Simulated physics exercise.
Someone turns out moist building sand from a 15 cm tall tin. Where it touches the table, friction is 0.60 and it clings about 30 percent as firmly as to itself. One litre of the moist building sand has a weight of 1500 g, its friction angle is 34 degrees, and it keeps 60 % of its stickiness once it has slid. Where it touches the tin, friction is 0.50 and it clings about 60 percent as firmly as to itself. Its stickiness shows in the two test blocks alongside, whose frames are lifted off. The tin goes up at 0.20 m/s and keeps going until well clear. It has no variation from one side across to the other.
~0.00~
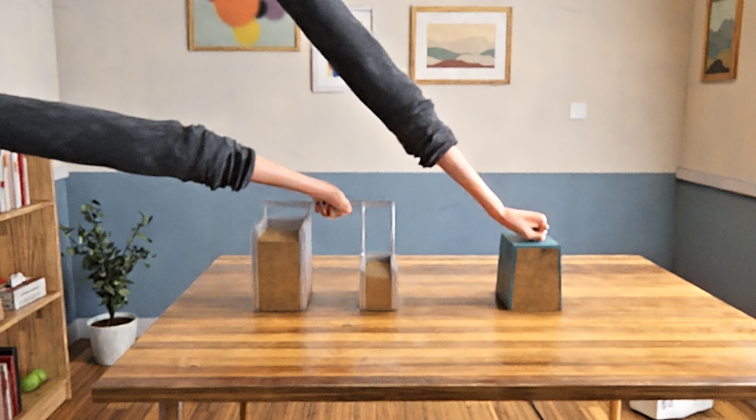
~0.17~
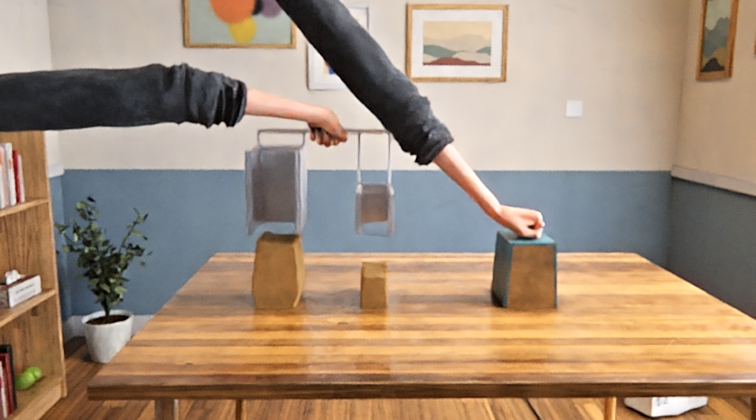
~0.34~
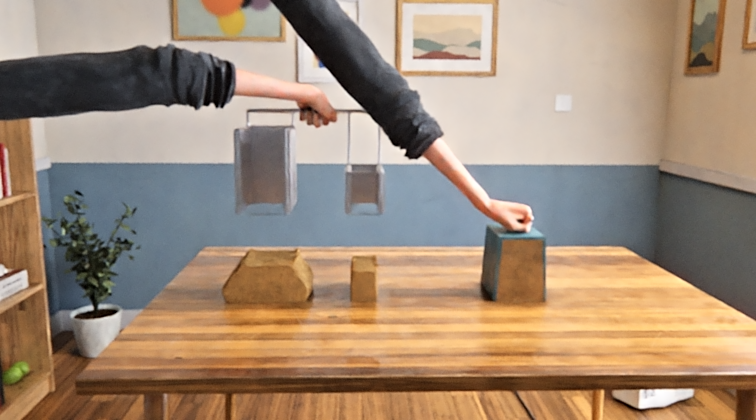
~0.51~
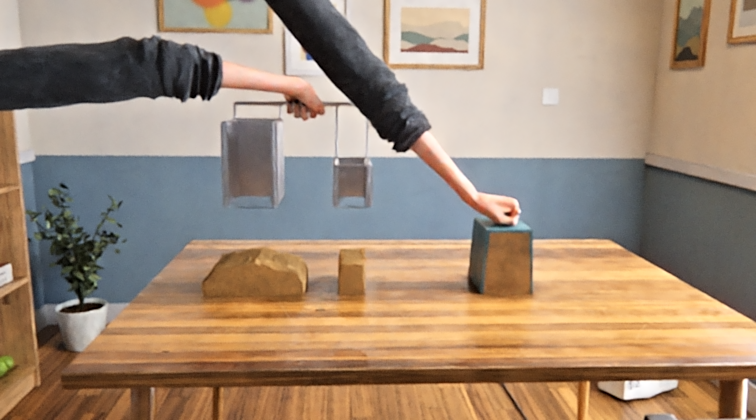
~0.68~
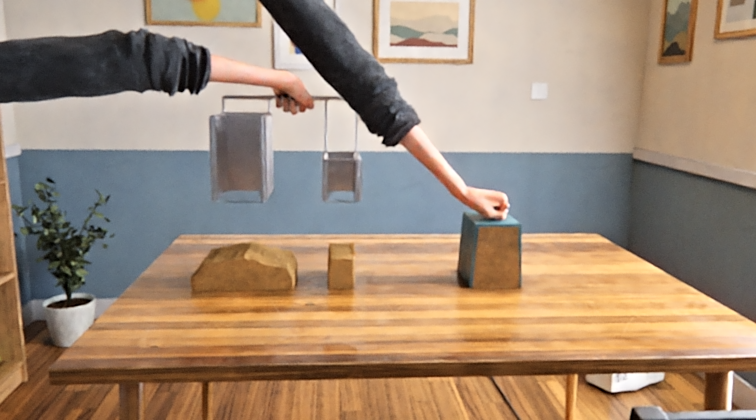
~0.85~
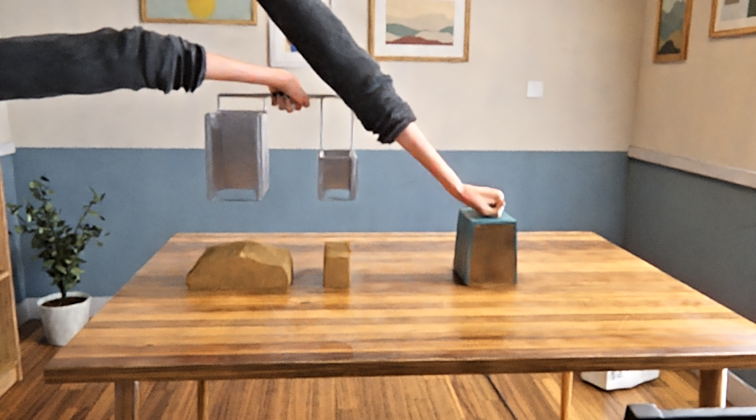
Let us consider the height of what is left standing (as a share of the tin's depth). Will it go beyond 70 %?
No.
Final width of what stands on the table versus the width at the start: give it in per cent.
Around 200 % of the starting width.
After 1.23 s, the tin is up by 7.6 cm.
After 1.68 s, the tin is up by 17 cm; what stands on the table is 51 % of the tin's depth.
After 2.13 s, the tin is up by 26 cm; what stands on the table is 51 % of the tin's depth.
After 2.57 s, the tin is up by 27 cm; what stands on the table is 50 % of the tin's depth.
After 2.67 s, the tin is up by 27 cm; what stands on the table is 50 % of the tin's depth.
